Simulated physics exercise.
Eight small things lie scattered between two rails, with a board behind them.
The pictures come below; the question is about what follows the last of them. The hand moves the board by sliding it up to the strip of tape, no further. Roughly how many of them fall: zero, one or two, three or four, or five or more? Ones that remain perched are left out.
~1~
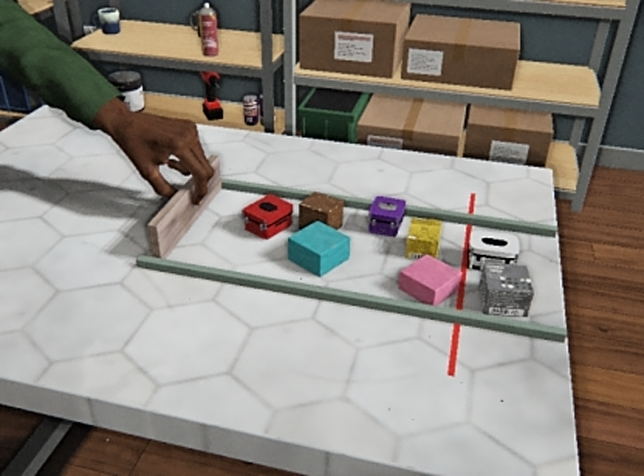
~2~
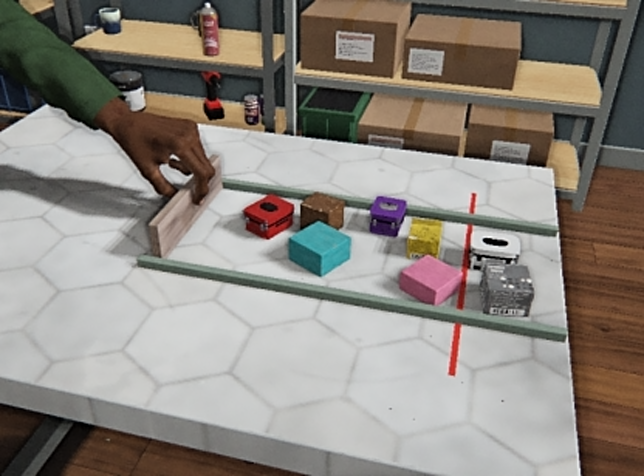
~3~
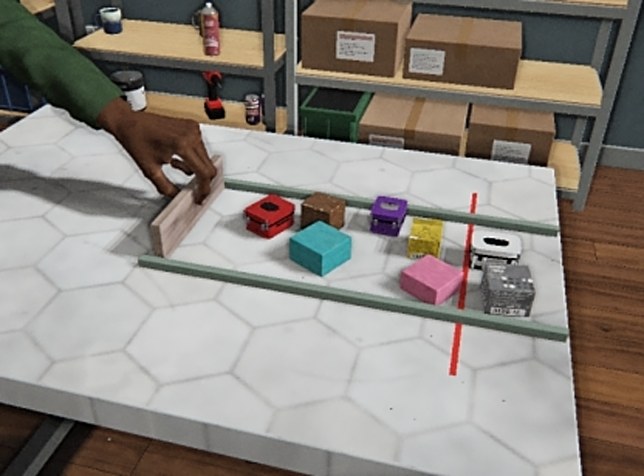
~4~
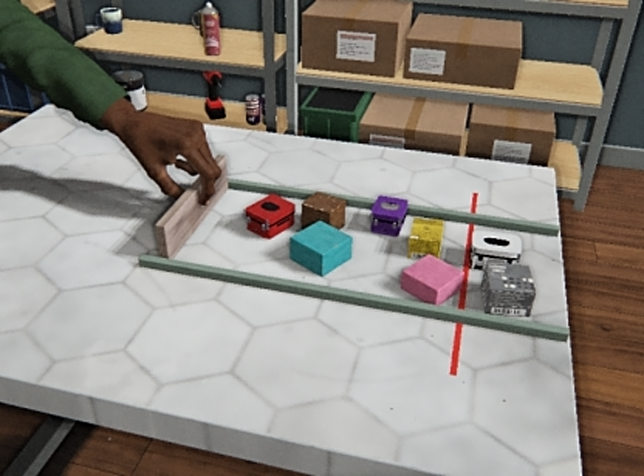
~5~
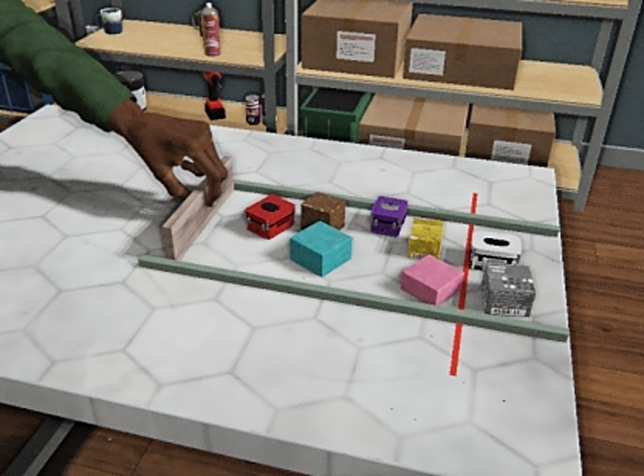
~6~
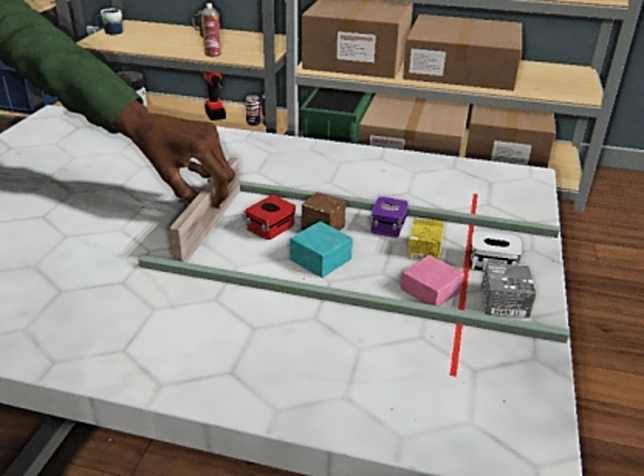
One or two.
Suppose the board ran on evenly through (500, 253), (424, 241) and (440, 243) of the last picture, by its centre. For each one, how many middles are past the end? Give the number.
Counts by place: 4 / 0 / 0.
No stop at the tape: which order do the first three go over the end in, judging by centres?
Grey box, white case, purple case.
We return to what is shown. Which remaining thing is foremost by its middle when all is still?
Nearest at the end: The purple case.
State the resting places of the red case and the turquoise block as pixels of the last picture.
The first near (487, 248), the second near (489, 288).
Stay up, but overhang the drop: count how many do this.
That adds up to 1.
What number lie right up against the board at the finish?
It is in contact with 2.
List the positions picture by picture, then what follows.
In the first picture, grey box (505, 289); white case (492, 252); pink block (430, 281); board (189, 205); tape (464, 267).
In the second picture, white case (493, 253); turquoise block (320, 249).
In the third picture, pink block (431, 281); yellow box (425, 239).
In the fourth picture, grey box (508, 289); red case (271, 218).
In the fifth picture, white case (494, 253); board (202, 206).
In the sixth picture, grey box (508, 290); white case (495, 253); pink block (432, 281); board (209, 208); tape (467, 267).
Soon after, none off yet; grey box at rest near (508, 290); white case at rest near (495, 253); pink block at rest near (432, 281).
After that, none off yet; grey box at rest near (508, 290); white case displaced a little near (508, 257); pink block displaced a little near (451, 289).
In the end, the number that fall off is one or two; gone, white case and grey box.
